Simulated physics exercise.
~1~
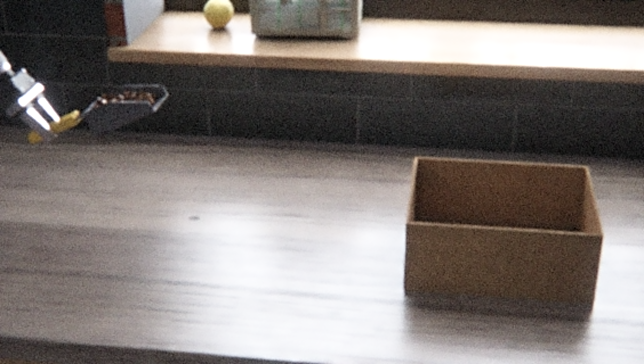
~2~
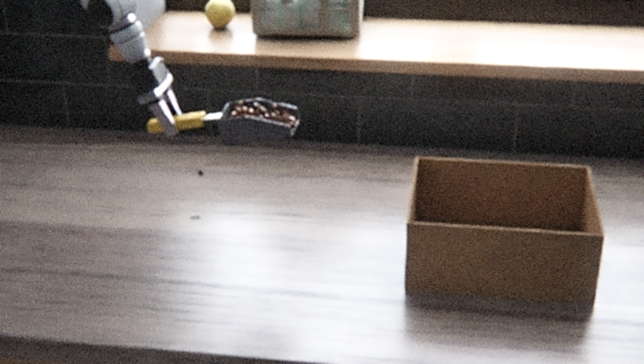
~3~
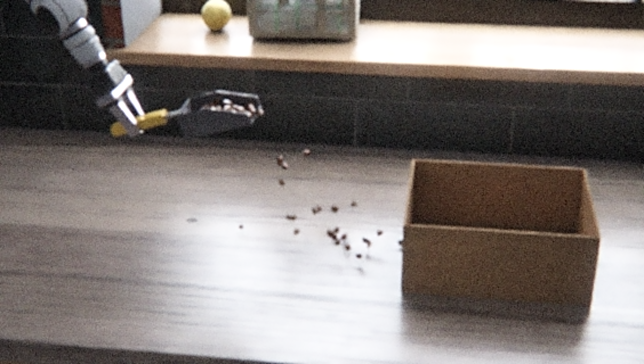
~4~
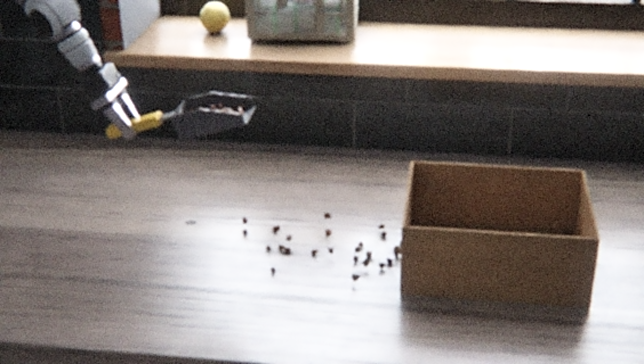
A robot arm swung a dark scoop of small brown pellets to the right, then drew it back a little, and some pellets flew off the front and scattered across the table, short of the open box, while the rest stayed in the scoop.
